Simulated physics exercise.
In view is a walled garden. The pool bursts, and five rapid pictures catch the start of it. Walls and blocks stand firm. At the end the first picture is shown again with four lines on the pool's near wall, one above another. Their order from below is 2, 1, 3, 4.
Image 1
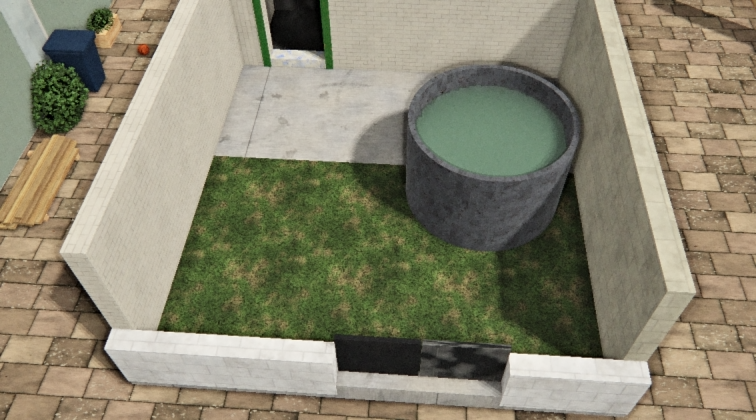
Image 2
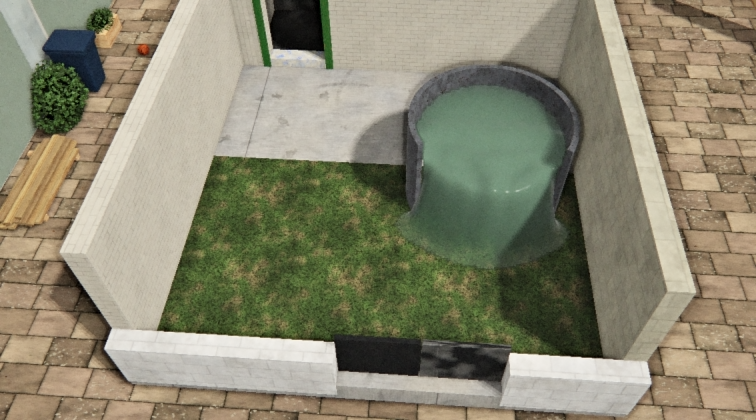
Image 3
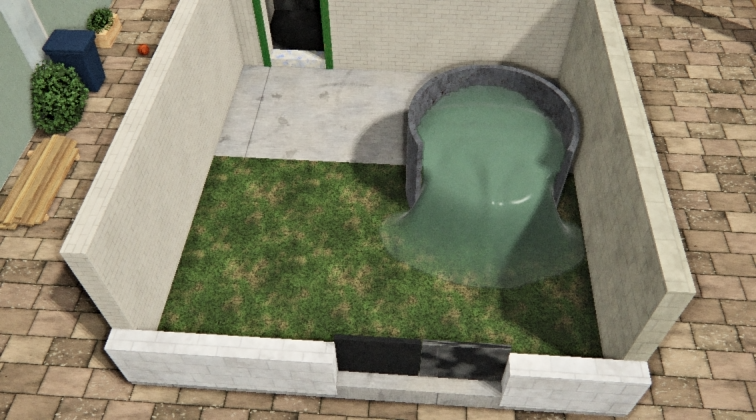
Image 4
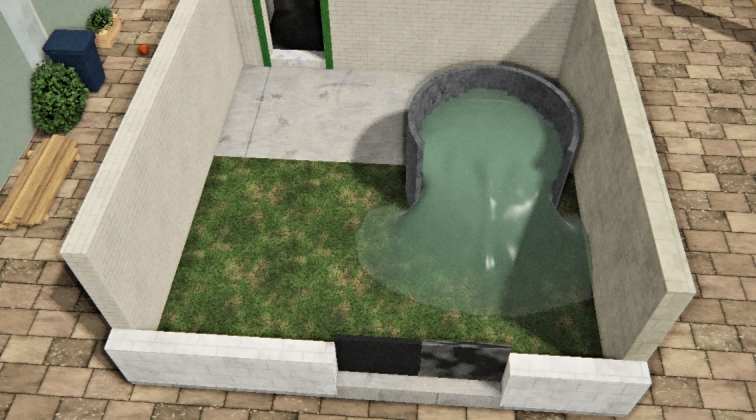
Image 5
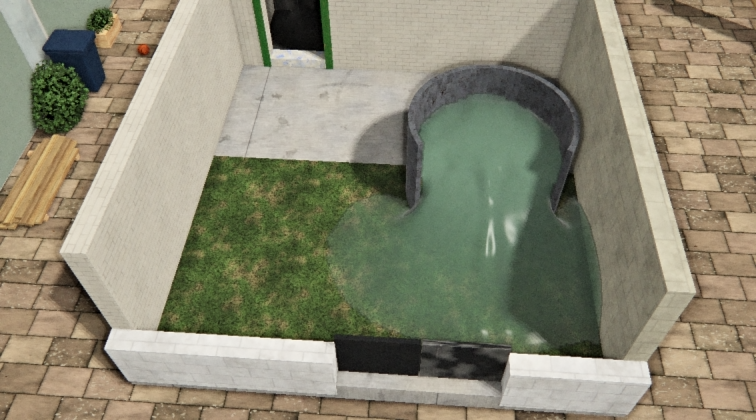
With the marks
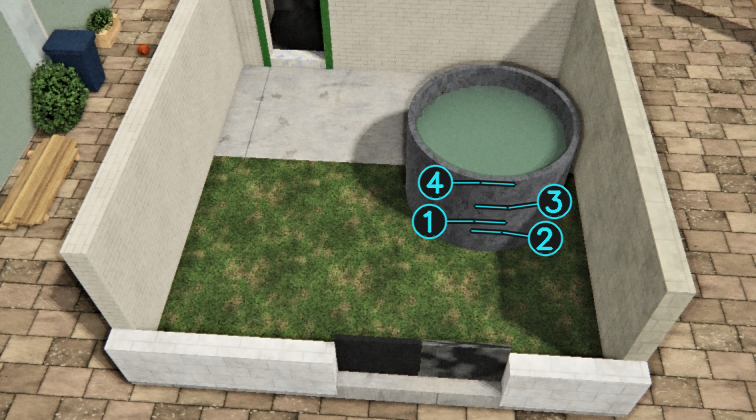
The clip shows a walled garden with a round grey pool of green water; the pool's front wall gives way, and water pours out and spreads across the grass toward the left and the low front wall.
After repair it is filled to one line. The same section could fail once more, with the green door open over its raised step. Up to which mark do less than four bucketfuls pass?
Mark 3 just does it.
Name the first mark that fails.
Here it is mark 4.
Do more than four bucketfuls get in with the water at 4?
Yes, it does.
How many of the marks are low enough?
Three of them.
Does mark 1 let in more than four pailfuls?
No, not at all.
On the marked copy, 1 at (489, 221); 2 at (487, 231); 3 at (492, 207); 4 at (496, 183); from the bottom up 2, 1, 3, 4.
Choosing 1, nothing gets over.
Choosing 2, nothing gets over.
Choosing 3, a bucket or two gets in.
Choosing 4, about 10 bucketfuls get in.
